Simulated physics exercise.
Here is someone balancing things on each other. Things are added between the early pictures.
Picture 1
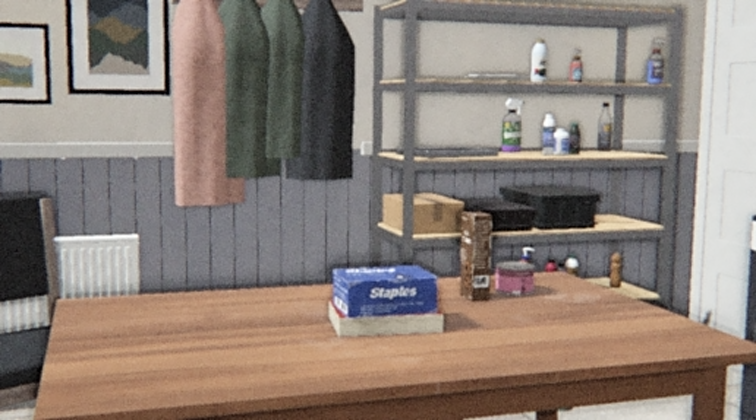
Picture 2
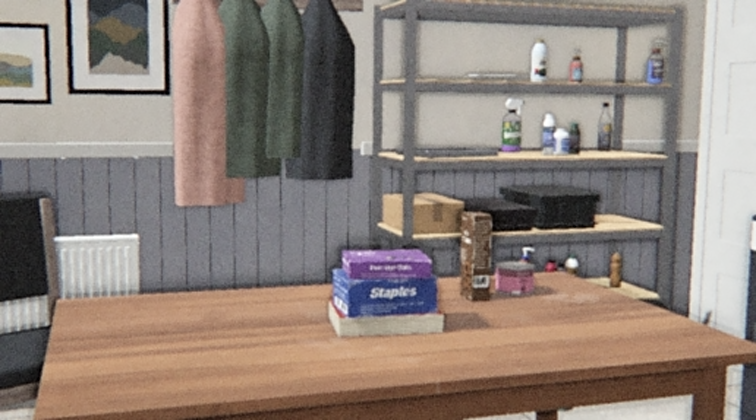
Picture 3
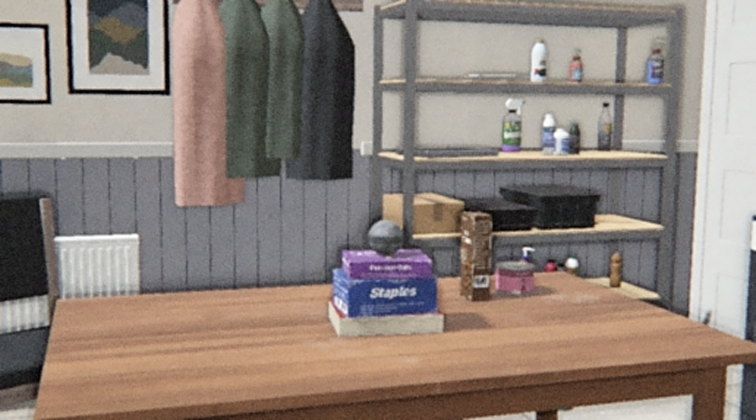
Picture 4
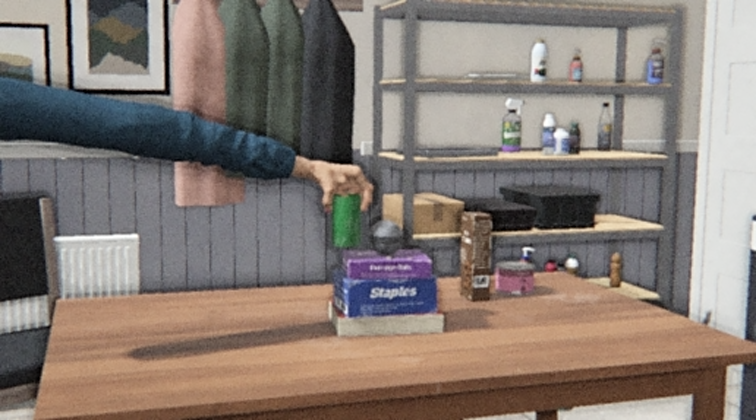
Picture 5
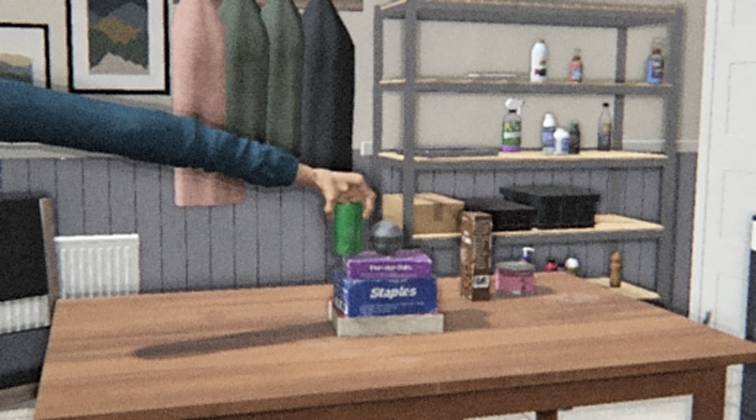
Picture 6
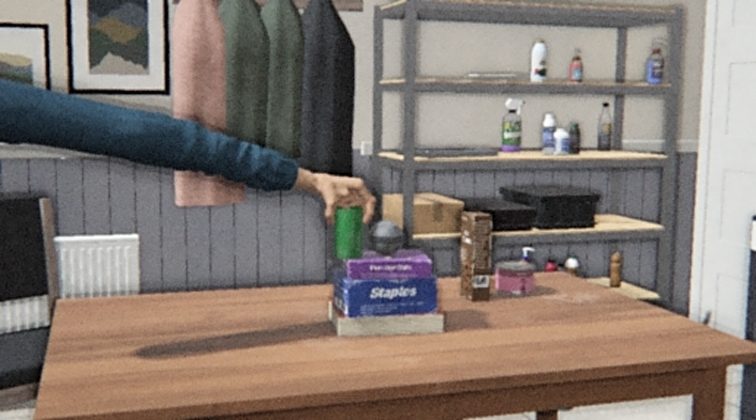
On a wooden table, a purple box and then a grey ball appear atop a blue Staples box on a pale block; a hand reaches in from the left, lowering a green cup slightly onto the purple box beside the ball.
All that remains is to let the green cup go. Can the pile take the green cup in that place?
Outcome: The pile stays up.
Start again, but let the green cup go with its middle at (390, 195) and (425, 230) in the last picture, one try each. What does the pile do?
First try: It loses its balance; second try: It holds.
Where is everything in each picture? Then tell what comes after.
In the first frame, the last thing is not in view yet; brown carton (476, 256).
In the second frame, the last thing is not in view yet.
In the third frame, the last thing is not in view yet; red book (385, 316).
The fourth frame shows on its way; green cup (346, 220); brown carton (476, 256).
The fifth frame shows on its way; green cup (349, 228); grey ball (386, 238).
The sixth frame shows in place under the hand; green cup (349, 232); red book (385, 316).
Then, 0.50 s on from there, no change.
Then, 0.90 s on from there, green cup resting near (349, 233).
In the end, all 7 unmoved. At the end, from the last picture's camera, green cup near (349, 233). The pile holds.
